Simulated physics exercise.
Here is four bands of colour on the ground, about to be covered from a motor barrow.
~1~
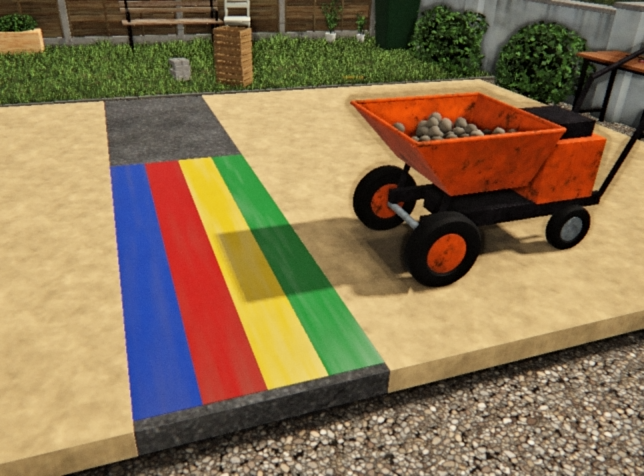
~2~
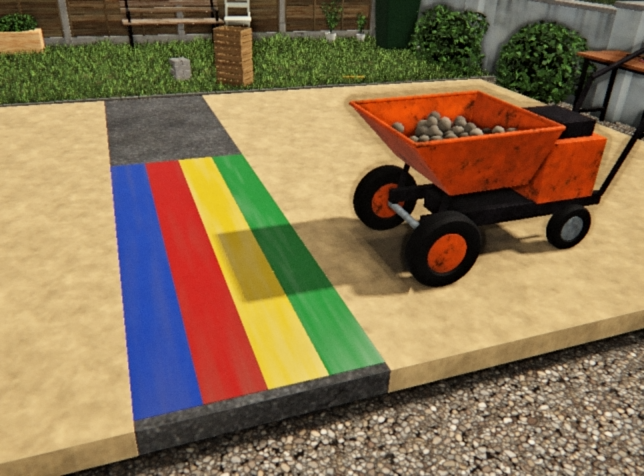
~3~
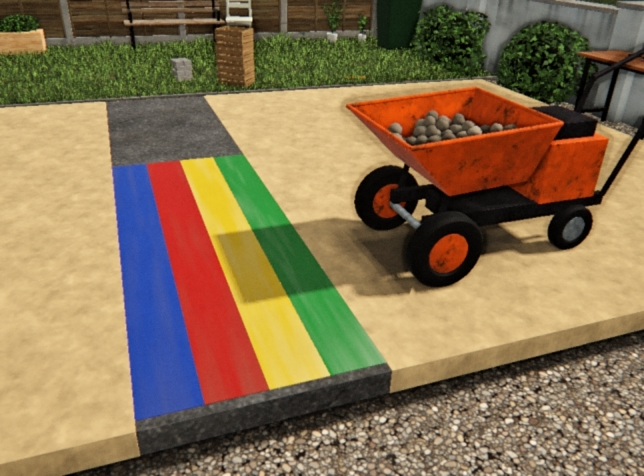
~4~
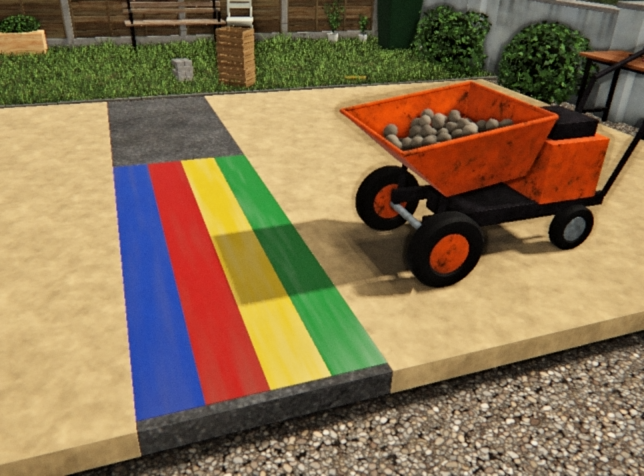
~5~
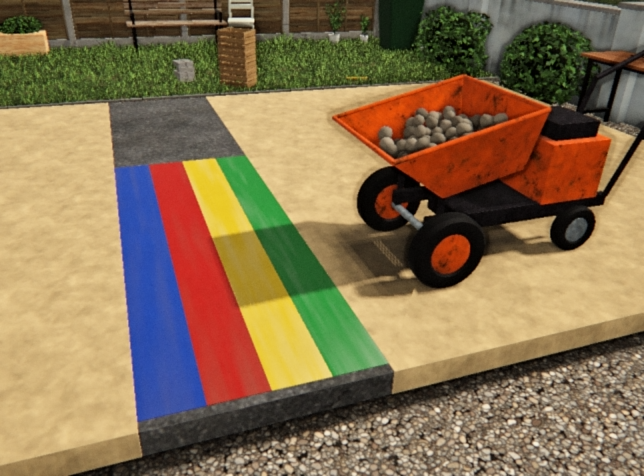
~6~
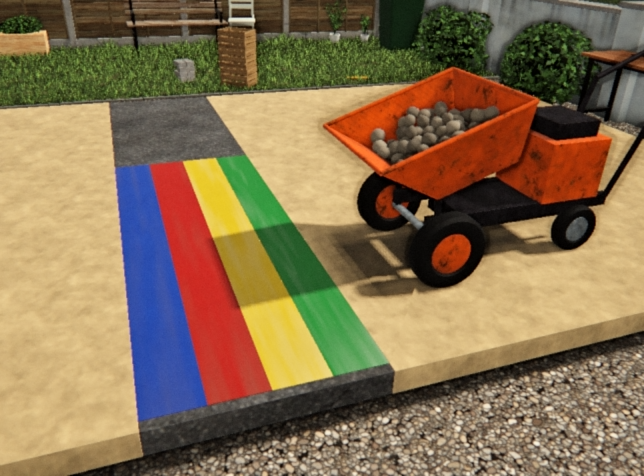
An orange motor barrow loaded with round grey stones stood to the right of blue, red, yellow and green strips, and its skip slowly tilted forward to the left, its back end rising.
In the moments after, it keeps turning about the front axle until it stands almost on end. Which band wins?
The yellow strip carries the most.
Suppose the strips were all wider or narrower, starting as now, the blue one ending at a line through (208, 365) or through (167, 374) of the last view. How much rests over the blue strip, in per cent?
First some 10, then 10 per cent.
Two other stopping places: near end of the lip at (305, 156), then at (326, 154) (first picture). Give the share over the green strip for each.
About 0 and 0 per cent.
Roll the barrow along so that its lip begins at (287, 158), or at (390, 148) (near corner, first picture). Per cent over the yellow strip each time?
In turn 0 and 30 in a hundred.
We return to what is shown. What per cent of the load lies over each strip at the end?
Green strip: 15 %, yellow strip: 35 %, red strip: 15 %, blue strip: 0 %.
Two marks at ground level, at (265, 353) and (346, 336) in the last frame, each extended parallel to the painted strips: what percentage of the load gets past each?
Near 20 % and 70 %.
Shortly afterwards, skip tipped steeply; the whole lot in the skip.
Next, skip tipped right over; near two thirds in the skip; near a quarter over the green strip; near a quarter over the yellow strip; only a few over the red strip.
Some moments later, skip tipped right over; near a quarter in the skip; a little over the green strip; near a third over the yellow strip; a little over the red strip; only a few over the blue strip; only a few off the paint.
In the end, skip tipped right over; near a quarter in the skip; near a quarter over the green strip; near a third over the yellow strip; near a quarter over the red strip; only a few over the blue strip; only a few off the paint.
